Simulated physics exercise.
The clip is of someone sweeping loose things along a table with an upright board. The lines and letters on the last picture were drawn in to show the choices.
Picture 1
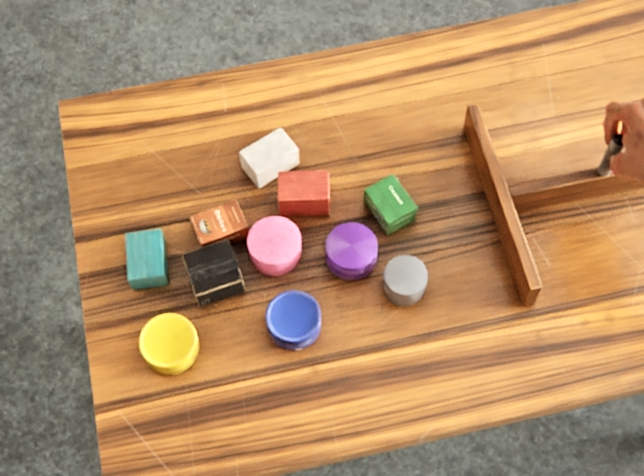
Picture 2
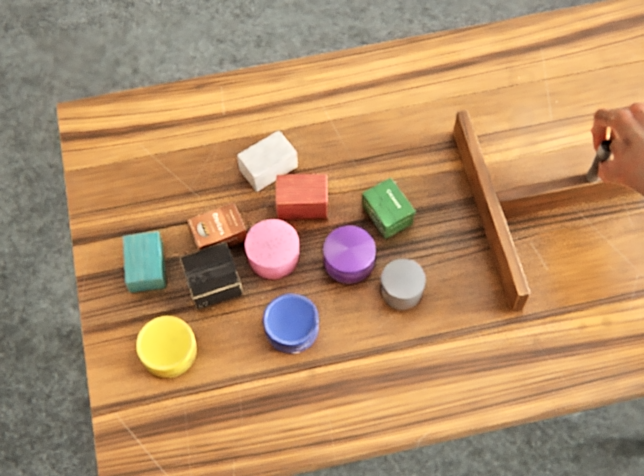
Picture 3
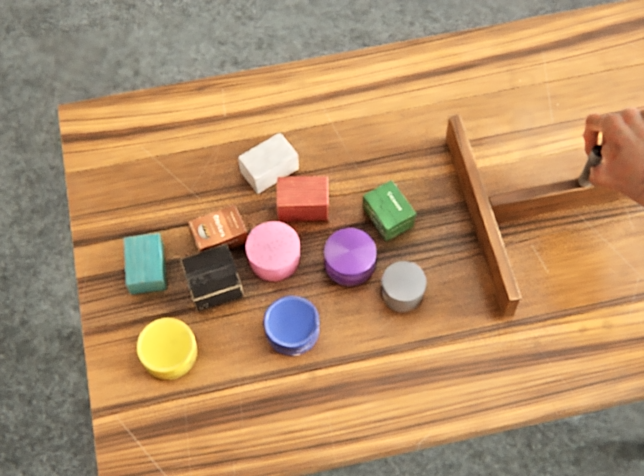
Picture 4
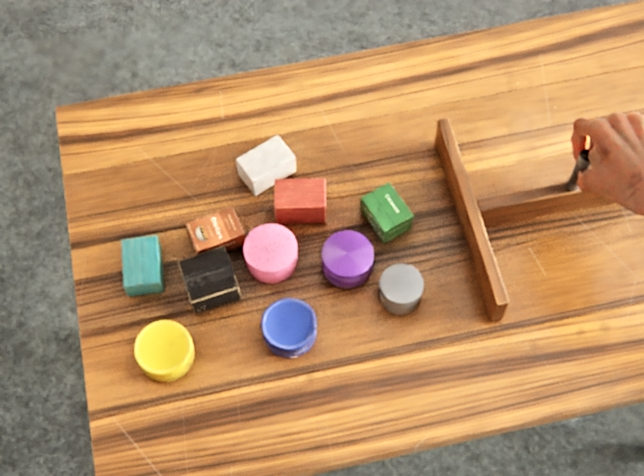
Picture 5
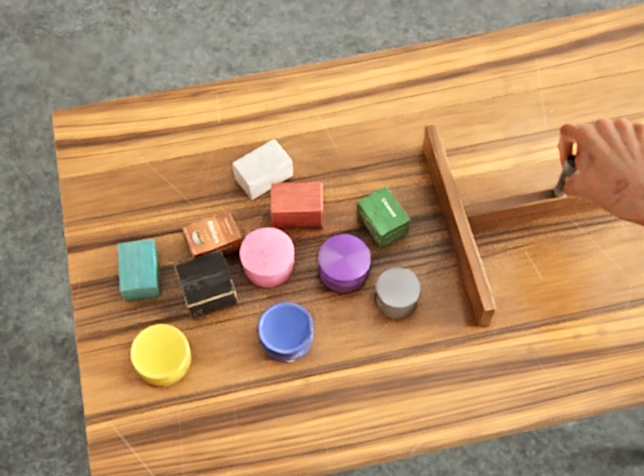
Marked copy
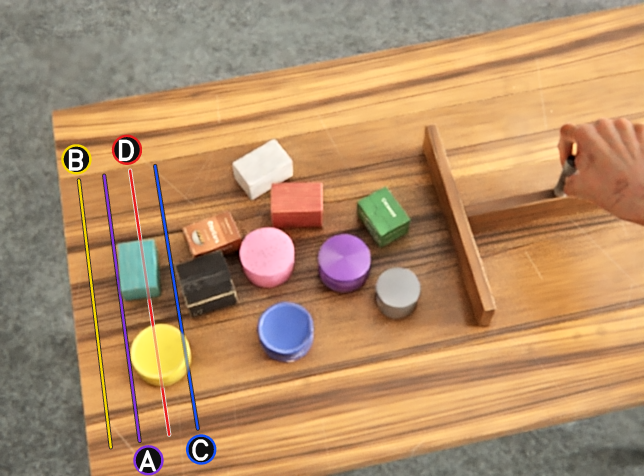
A wooden board, held by a hand, slides left across the table toward unmoving coloured objects.
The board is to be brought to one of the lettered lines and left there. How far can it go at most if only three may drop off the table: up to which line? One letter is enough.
It can go as far as D.
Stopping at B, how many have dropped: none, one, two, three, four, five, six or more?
Six or more.
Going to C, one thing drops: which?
The turquoise block.
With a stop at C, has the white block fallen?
By then, no.
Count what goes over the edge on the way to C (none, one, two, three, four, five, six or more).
By then, one.
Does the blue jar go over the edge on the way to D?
By then, no.
On the marked copy, A at (121, 299); B at (94, 305); C at (175, 288); D at (148, 294).
Following D. Soon after the start, board (348, 234); grey pot (336, 316); red block (271, 207).
Later, board (235, 257); turquoise block (119, 271); yellow tub (134, 362).
In the end, board (147, 274); turquoise block over the edge; black box over the edge; two fallen.
As for the rest, A drops five; B drops seven; C is within the limit but short.
